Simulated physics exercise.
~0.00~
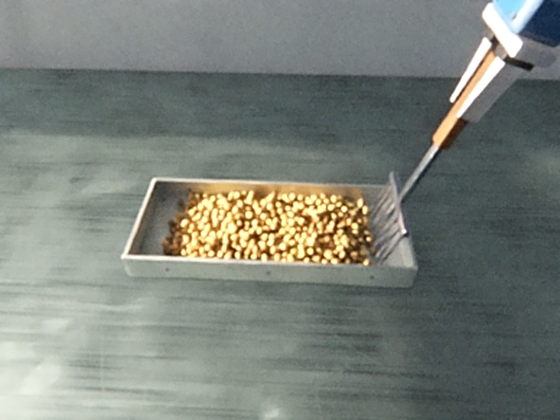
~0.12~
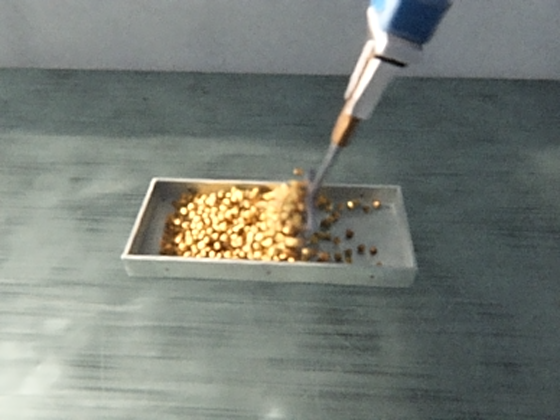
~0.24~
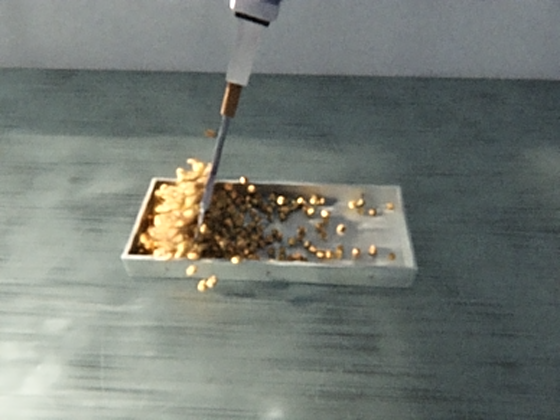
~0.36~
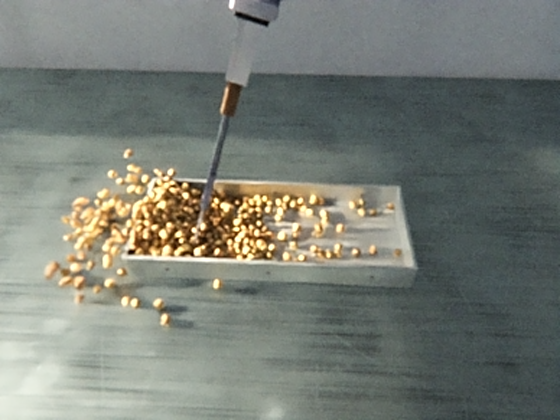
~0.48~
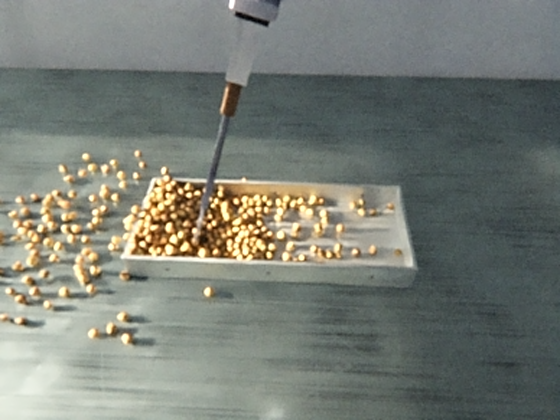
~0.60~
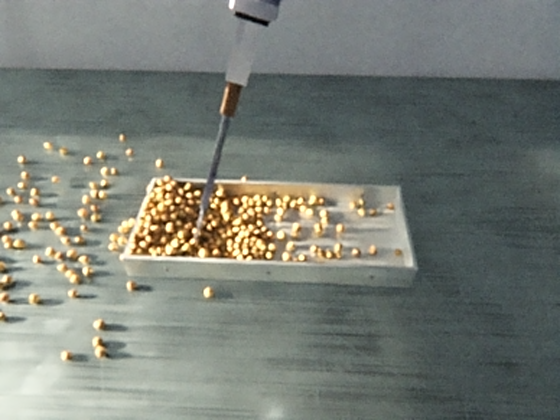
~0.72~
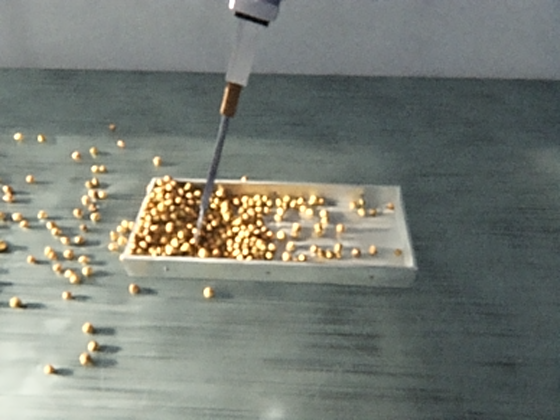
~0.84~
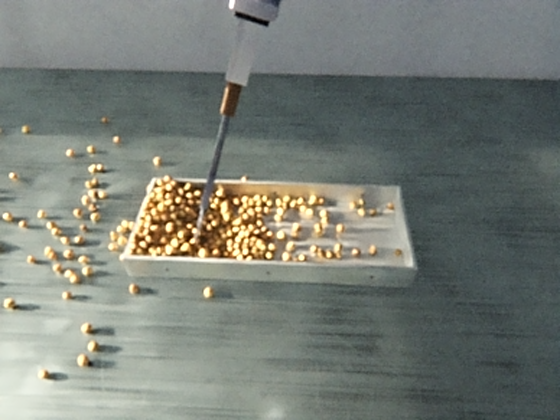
The clip opens on a shallow, pale trough filled with dried chickpeas on a dark table top, with an arm holding a comb at its right end. The comb sweeps left through the trough, pushing the chickpeas ahead of it and leaving a few scattered behind. Near the left end it stops, and the chickpeas pile up high against the wall. Many surge over the left edge, while a few drop in front. The spilled ones scatter and roll leftward across the table. At the end, most remain heaped in the trough's left part around the still comb.
